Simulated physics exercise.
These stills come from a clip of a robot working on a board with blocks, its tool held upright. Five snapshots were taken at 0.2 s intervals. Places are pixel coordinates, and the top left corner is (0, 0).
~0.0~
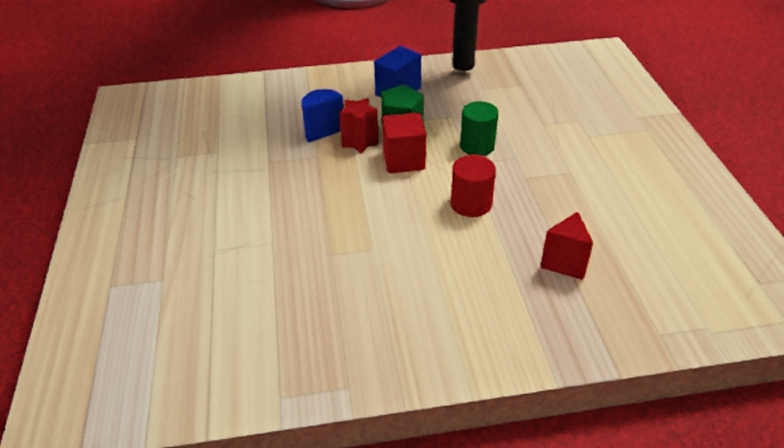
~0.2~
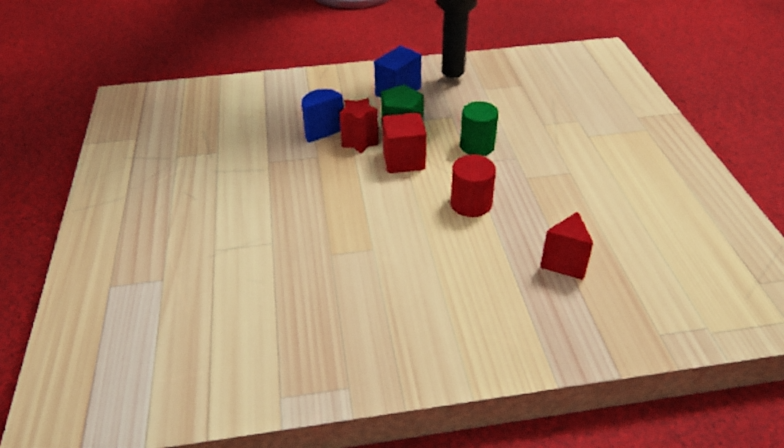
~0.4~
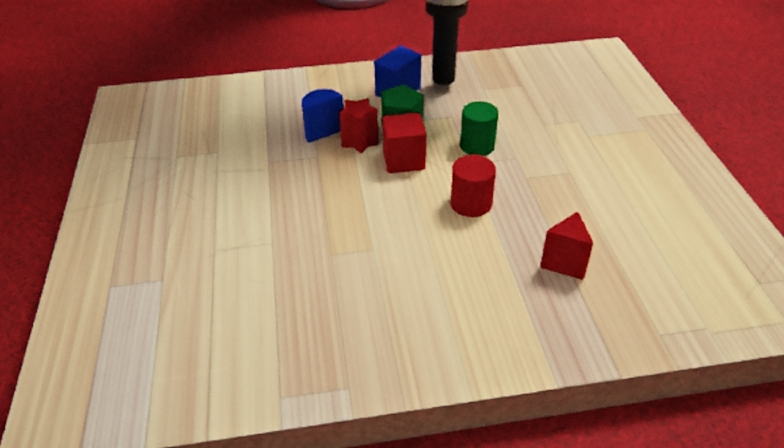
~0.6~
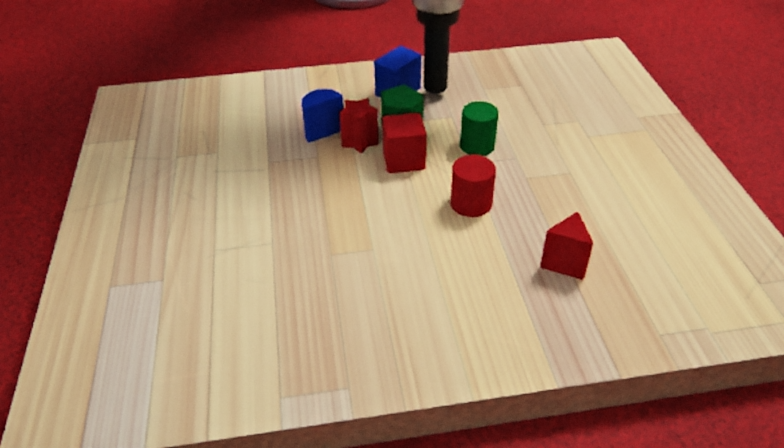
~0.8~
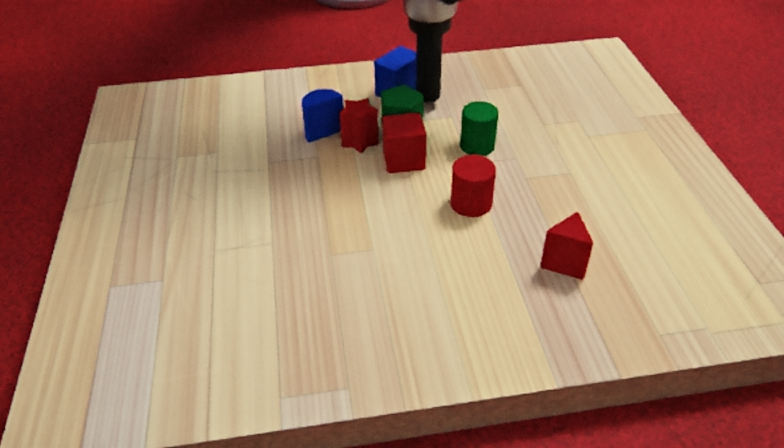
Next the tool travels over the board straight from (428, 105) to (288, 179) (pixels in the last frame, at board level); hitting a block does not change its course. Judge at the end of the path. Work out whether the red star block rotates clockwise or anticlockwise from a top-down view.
Answer: Clockwise.
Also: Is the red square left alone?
Answer: No.
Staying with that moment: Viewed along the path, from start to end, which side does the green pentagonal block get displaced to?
Off to the left side.
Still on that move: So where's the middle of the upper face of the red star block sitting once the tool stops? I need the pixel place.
It will end up at (256, 153).
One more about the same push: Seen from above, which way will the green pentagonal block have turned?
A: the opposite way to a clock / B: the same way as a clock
A - the opposite way to a clock.
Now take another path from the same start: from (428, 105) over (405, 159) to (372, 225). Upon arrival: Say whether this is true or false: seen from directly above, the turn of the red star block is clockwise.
That statement is accurate.
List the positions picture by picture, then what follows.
In the first picture, lower end of the tool at (463, 66), tops of blocks, red star block at (358, 107), blue rectangular block at (398, 57), green pentagonal block at (401, 96), red square at (404, 125).
In the second picture, tool at (453, 72), blocks as before.
In the third picture, tool at (444, 79), blocks as before.
In the fourth picture, tool at (435, 88), blocks as before.
In the fifth picture, tool at (428, 97), red star block at (358, 107), blue rectangular block at (398, 57), green pentagonal block at (401, 96), red square at (404, 125).
On the path given first. One third of the way, tool at (383, 119); red star block at (350, 111), turned 35° clockwise; green pentagonal block at (385, 111), turned 40° anticlockwise; red square at (406, 130), turned 25° anticlockwise.
Two thirds of the way, tool at (337, 144); red star block at (311, 127), turned 60° clockwise; green pentagonal block at (368, 125), turned 85° anticlockwise; red square at (409, 135), turned 50° anticlockwise.
At the end, tool at (287, 171); red star block at (256, 153), turned 65° clockwise; blue rectangular block not moved; green pentagonal block at (368, 125), turned 85° anticlockwise; red square at (409, 135), turned 50° anticlockwise.
